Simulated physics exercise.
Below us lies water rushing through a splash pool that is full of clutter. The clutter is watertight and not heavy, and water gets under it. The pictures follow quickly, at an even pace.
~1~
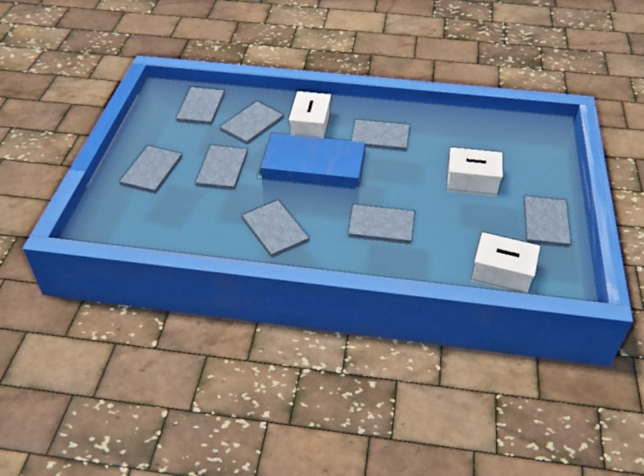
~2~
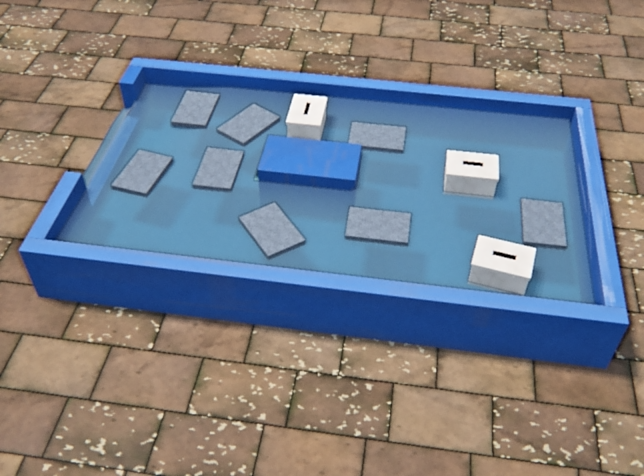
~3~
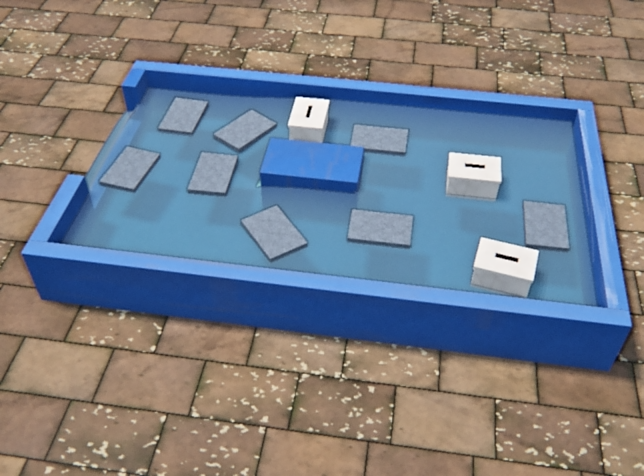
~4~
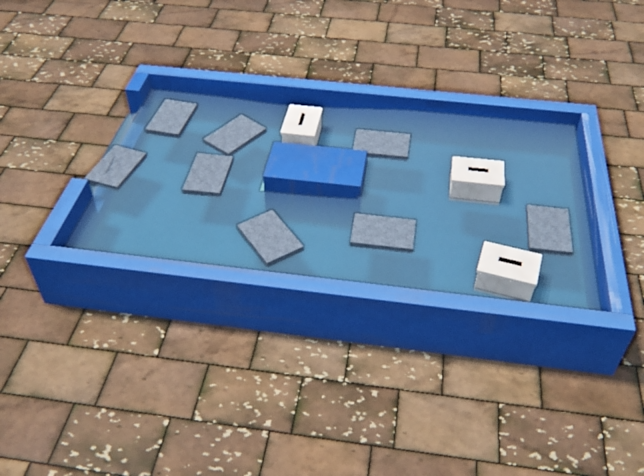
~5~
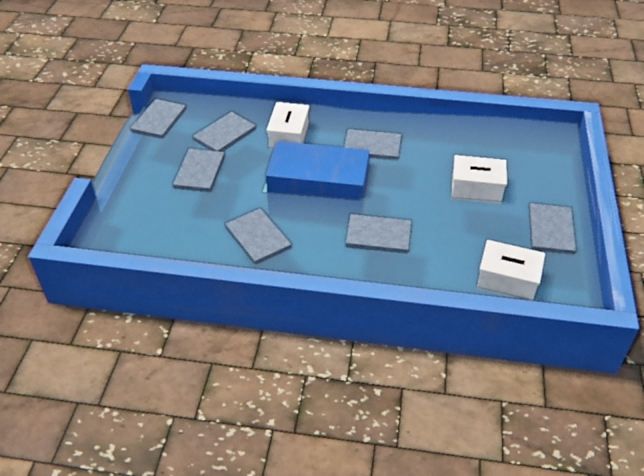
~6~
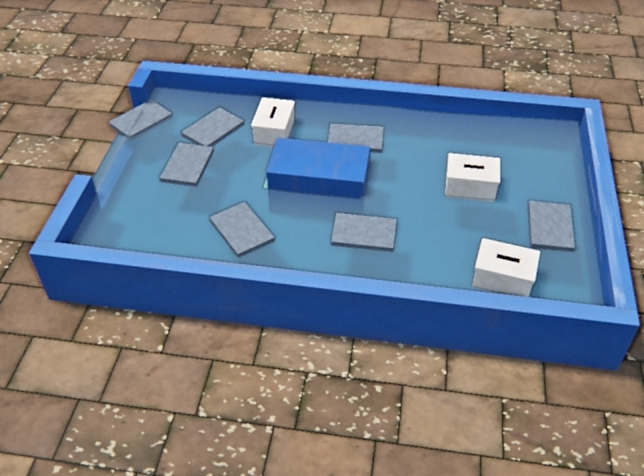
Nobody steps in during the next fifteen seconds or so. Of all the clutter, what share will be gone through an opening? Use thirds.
Share: Two thirds or more.
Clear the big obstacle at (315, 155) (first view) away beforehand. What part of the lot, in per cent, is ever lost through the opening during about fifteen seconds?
Roughly 60 per cent.
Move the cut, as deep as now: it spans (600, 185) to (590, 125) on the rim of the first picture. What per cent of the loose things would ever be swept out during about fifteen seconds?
I make it 50 per cent.
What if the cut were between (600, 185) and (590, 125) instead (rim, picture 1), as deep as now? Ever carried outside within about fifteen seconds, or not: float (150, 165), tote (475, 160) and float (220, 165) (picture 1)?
In turn: Kept in, washed out, still in.
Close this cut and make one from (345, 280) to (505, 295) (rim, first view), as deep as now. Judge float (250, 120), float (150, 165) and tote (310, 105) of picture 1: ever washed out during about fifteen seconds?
In turn: Kept in, stays, left behind.
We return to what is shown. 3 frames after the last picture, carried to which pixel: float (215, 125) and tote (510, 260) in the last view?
Around (167, 121) and (476, 263).
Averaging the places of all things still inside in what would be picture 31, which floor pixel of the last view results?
Close to (364, 239).
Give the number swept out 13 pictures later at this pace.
That makes 6.
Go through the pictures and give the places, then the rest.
In the first frame, a float at (201, 104) floats; a float at (252, 121), afloat; 0 of 11 have shifted.
In the second frame, a float at (196, 107), afloat; a float at (249, 123), afloat; 0 of 11 have shifted.
In the third frame, a float at (184, 114) floats, close to its start; a float at (245, 129), afloat, close to its start; 3 of 11 have shifted.
In the fourth frame, a float at (172, 116), afloat, close to its start; a float at (235, 133), afloat, close to its start; 6 of 11 have shifted.
In the fifth frame, a float at (159, 116), afloat, a stride from its start; a float at (225, 131) floats, close to its start; 8 of 11 have shifted.
In the sixth frame, a float at (141, 117) floats, a stride from its start; a float at (213, 126) floats, a stride from its start; 8 of 11 have shifted.
A moment on, 2 of 11 are out; 9 afloat.
Next, 6 of 11 are out; 5 afloat.
Later, 7 of 11 are out; 4 afloat.
In the end, 8 of 11 are out; 3 afloat.
